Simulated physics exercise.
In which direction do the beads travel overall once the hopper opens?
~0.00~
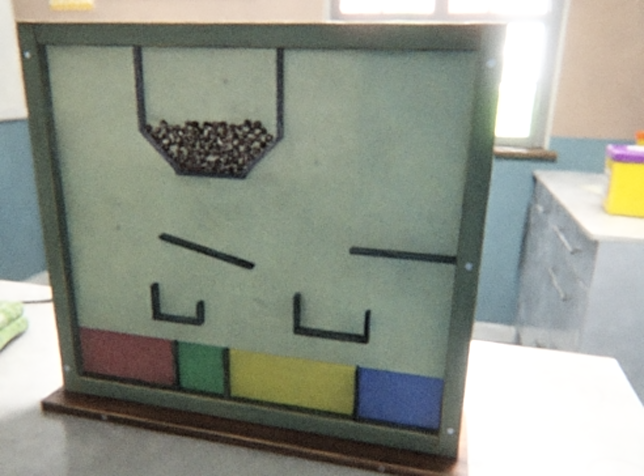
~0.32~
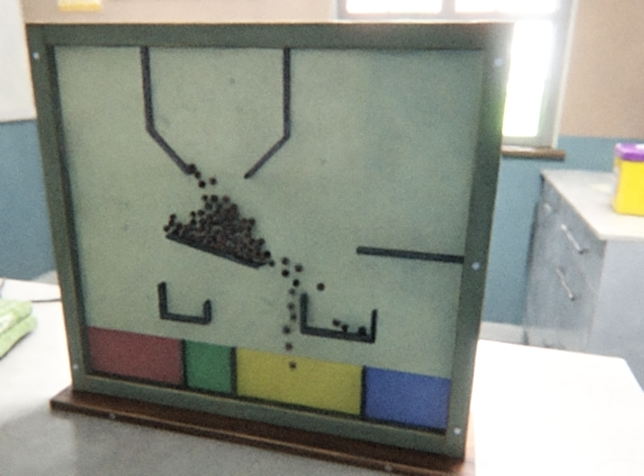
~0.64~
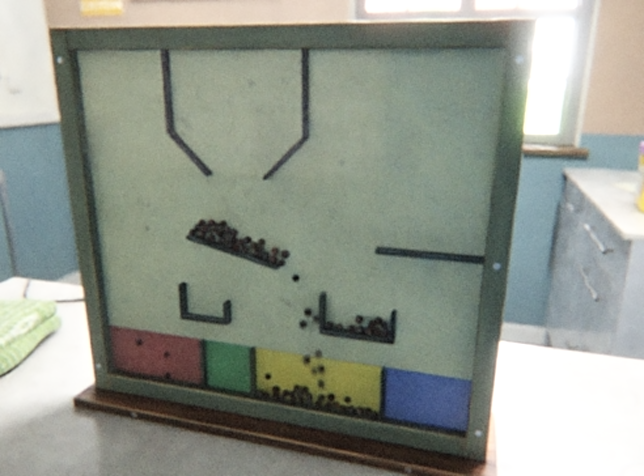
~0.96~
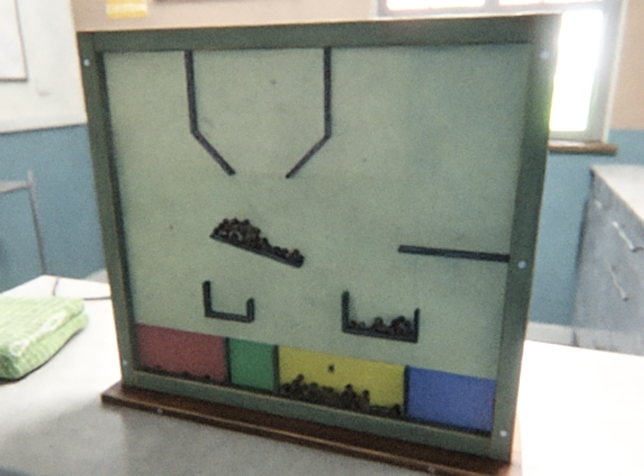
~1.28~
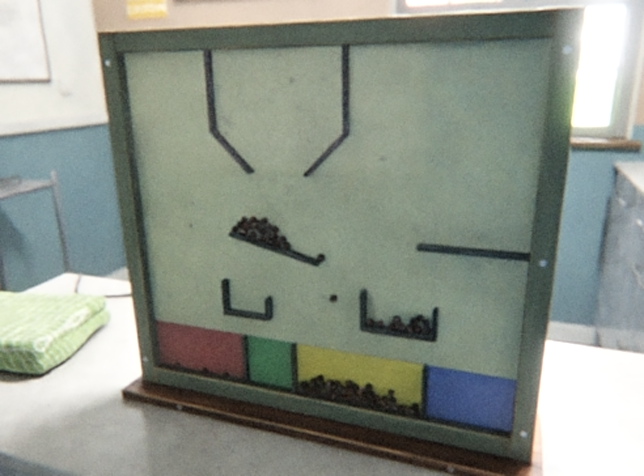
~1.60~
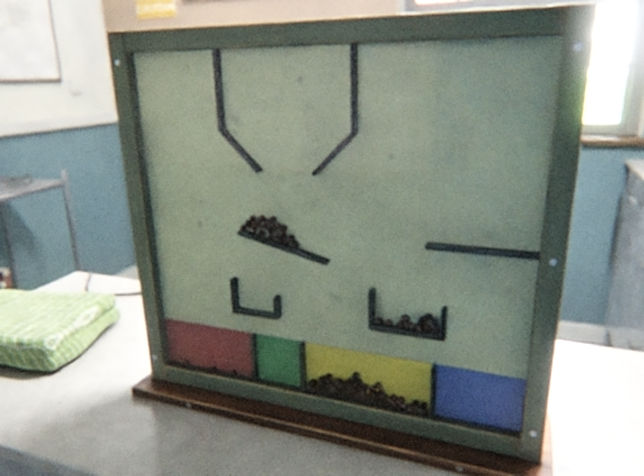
The beads travel down, falling from the hopper to the ledge, the tray and the bins below.
